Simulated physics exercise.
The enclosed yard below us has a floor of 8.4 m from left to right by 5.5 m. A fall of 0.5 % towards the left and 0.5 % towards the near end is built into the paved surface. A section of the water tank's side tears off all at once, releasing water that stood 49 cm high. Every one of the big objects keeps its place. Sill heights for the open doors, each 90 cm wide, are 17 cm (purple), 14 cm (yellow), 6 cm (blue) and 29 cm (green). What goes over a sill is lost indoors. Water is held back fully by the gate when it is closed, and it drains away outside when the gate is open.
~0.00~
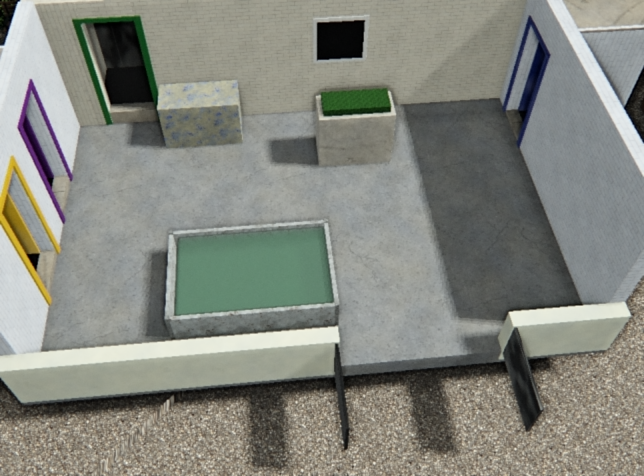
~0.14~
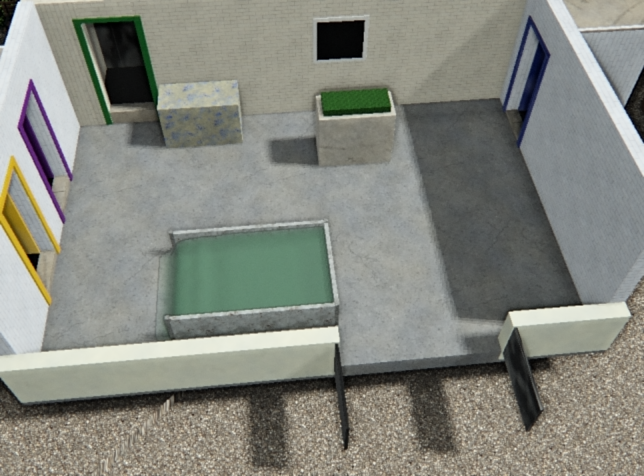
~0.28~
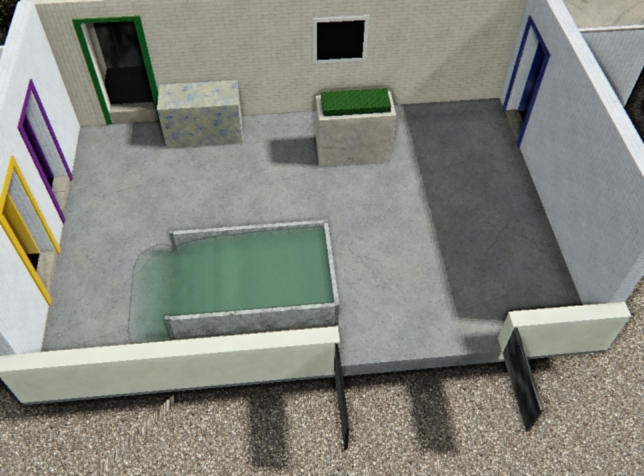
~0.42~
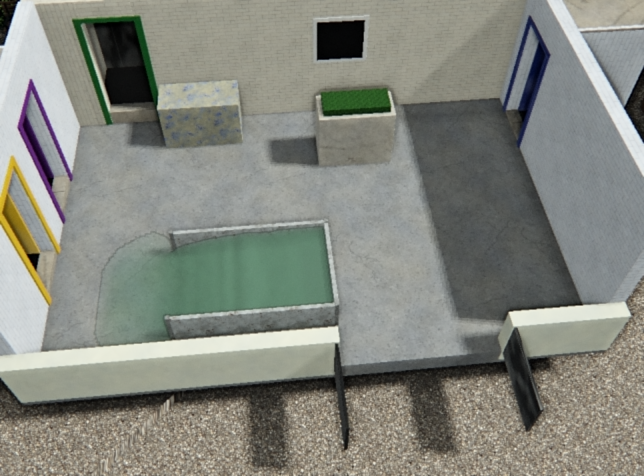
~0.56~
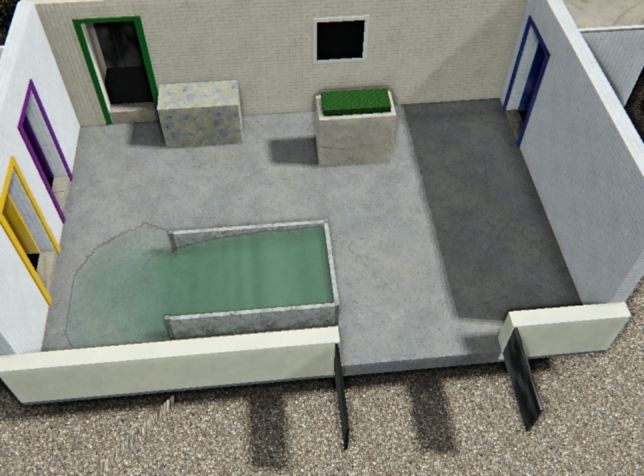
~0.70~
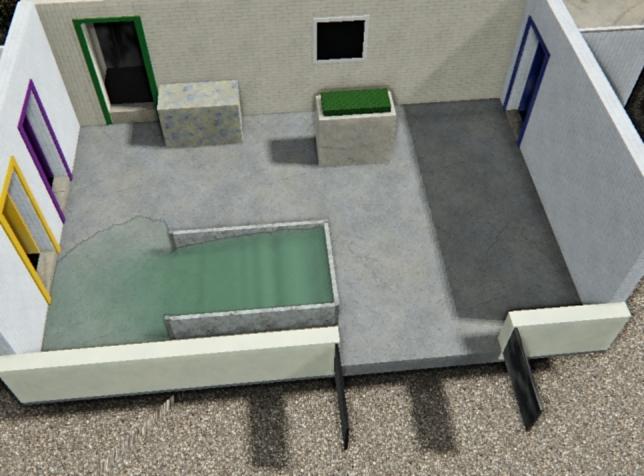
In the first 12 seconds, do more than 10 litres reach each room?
At the purple door, not that much; at the yellow door, more than that; at the blue door, not that much; at the green door, not that much.
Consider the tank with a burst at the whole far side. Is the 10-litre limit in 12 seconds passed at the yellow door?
Measured against that limit, the yellow door stays within it.
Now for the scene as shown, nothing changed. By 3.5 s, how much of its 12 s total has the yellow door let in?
Around 85 percent.
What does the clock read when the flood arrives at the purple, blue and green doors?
Arrival: Purple 1.4 s, blue 10.5 s, green 3.0 s.
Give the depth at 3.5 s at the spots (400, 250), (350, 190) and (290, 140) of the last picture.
0, 0, 0 cm.
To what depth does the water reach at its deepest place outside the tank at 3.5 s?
About 24 cm at most.
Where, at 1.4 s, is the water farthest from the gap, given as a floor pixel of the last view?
Somewhere near pixel (67, 203).
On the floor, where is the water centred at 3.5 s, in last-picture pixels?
At roughly (142, 273).
After 1.4 s water covers 15 % of the floor and is deepest (35 cm) near (39, 368); purple door not reached, yellow door 26 cm at the sill, 20 L in, blue door not reached, green door not reached.
After 2.2 s water covers 15 % of the floor and is deepest (34 cm) near (39, 368); purple door 12 cm at the sill, 0 L in, yellow door 28 cm at the sill, 66 L in, blue door not reached, green door not reached.
After 3.5 s water covers 25 % of the floor and is deepest (24 cm) near (37, 379); purple door 12 cm at the sill, 0 L in, yellow door 23 cm at the sill, 138 L in, blue door not reached, green door 14 cm at the sill, 0 L in.
After 7.0 s water covers 55 % of the floor and is deepest (15 cm) near (163, 134); purple door 12 cm at the sill, 0 L in, yellow door 8 cm at the sill, 161 L in, blue door not reached, green door 14 cm at the sill, 0 L in.
After 12.0 s water covers 90 % of the floor and is deepest (10 cm) near (37, 379); purple door 6 cm at the sill, 0 L in, yellow door 6 cm at the sill, 161 L in, blue door 2 cm at the sill, 0 L in, green door 5 cm at the sill, 0 L in.
